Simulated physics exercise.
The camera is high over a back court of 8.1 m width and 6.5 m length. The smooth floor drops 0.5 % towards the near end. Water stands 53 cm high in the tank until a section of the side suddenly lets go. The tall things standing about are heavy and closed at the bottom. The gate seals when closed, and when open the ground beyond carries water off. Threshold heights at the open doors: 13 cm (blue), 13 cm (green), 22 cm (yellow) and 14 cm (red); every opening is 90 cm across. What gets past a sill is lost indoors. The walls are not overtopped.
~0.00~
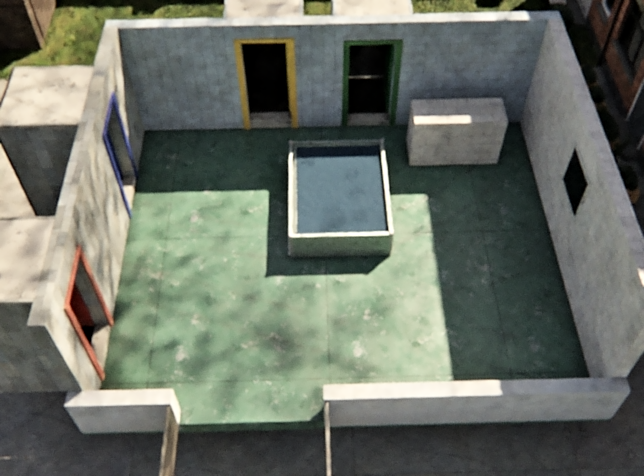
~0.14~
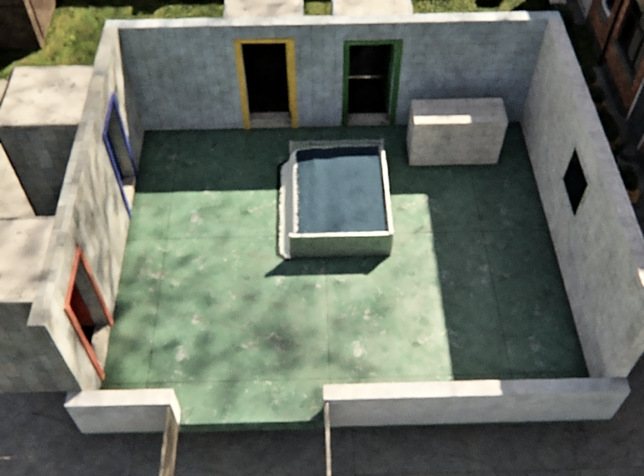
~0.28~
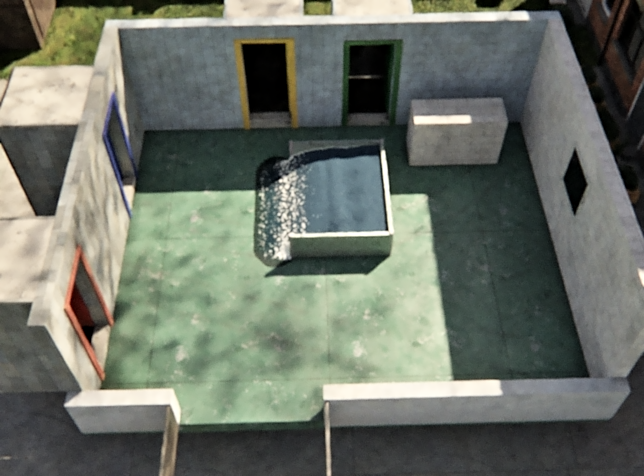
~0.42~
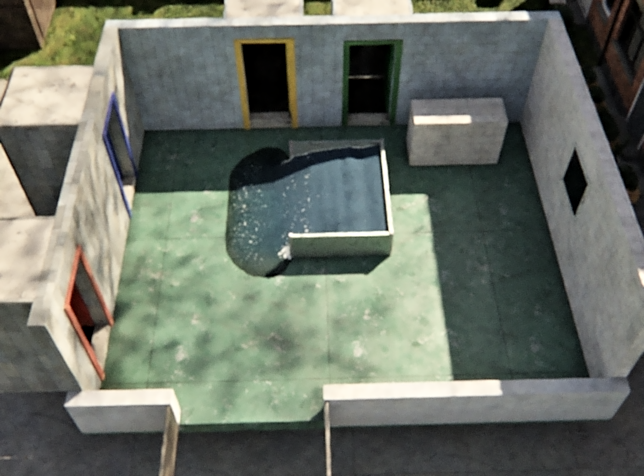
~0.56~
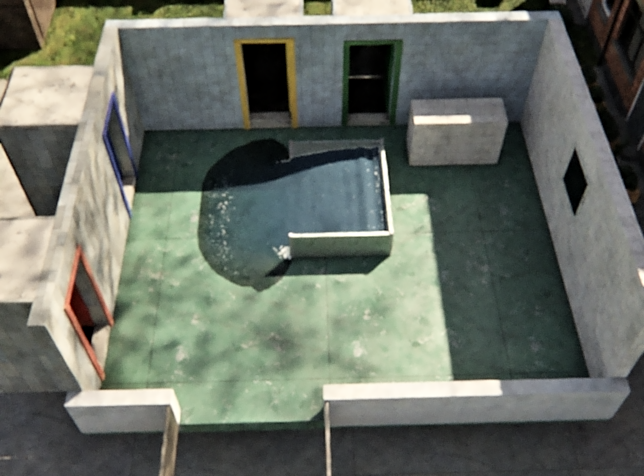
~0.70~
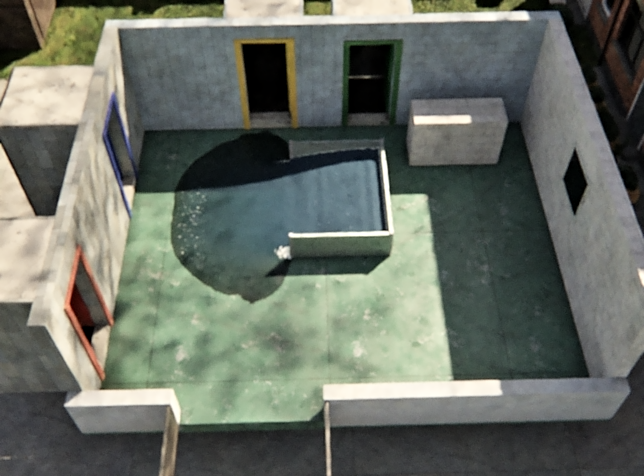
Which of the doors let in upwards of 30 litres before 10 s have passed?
Door by door: At the blue door it exceeds the limit; at the green door it stays under the limit; at the yellow door it does not reach the limit; at the red door it keeps below the limit.
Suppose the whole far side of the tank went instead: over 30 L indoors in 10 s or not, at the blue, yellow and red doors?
Then: Blue under, yellow under, red under.
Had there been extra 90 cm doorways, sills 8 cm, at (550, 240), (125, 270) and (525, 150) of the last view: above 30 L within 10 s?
In that order: Not over, above, not over.
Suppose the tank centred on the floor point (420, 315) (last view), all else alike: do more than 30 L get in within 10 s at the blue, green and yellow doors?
Against that limit: Blue under, green under, yellow below.
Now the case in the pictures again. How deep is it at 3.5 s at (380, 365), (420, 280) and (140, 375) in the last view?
About 0, 0 and 8 cm.
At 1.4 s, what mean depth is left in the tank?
Some 26 cm.
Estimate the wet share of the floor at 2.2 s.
Near 30 per cent is wet.
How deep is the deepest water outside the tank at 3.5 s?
About 26 cm.
After 1.4 s water covers 30 % of the floor and is deepest (29 cm) near (129, 227); blue door 26 cm at the sill, 11 L in, green door not reached, yellow door 3 cm at the sill, 0 L in, red door not reached.
After 2.2 s water covers 30 % of the floor and is deepest (32 cm) near (144, 141); blue door 28 cm at the sill, 74 L in, green door not reached, yellow door 2 cm at the sill, 0 L in, red door 9 cm at the sill, 0 L in.
After 3.5 s water covers 35 % of the floor and is deepest (26 cm) near (99, 401); blue door 19 cm at the sill, 136 L in, green door not reached, yellow door 2 cm at the sill, 0 L in, red door 10 cm at the sill, 0 L in.
After 6.0 s water covers 55 % of the floor and is deepest (14 cm) near (102, 381); blue door 7 cm at the sill, 148 L in, green door 3 cm at the sill, 0 L in, yellow door 7 cm at the sill, 0 L in, red door 10 cm at the sill, 0 L in.
After 10.0 s water covers 80 % of the floor and is deepest (8 cm) near (589, 399); blue door 3 cm at the sill, 148 L in, green door 4 cm at the sill, 0 L in, yellow door 3 cm at the sill, 0 L in, red door 7 cm at the sill, 0 L in.
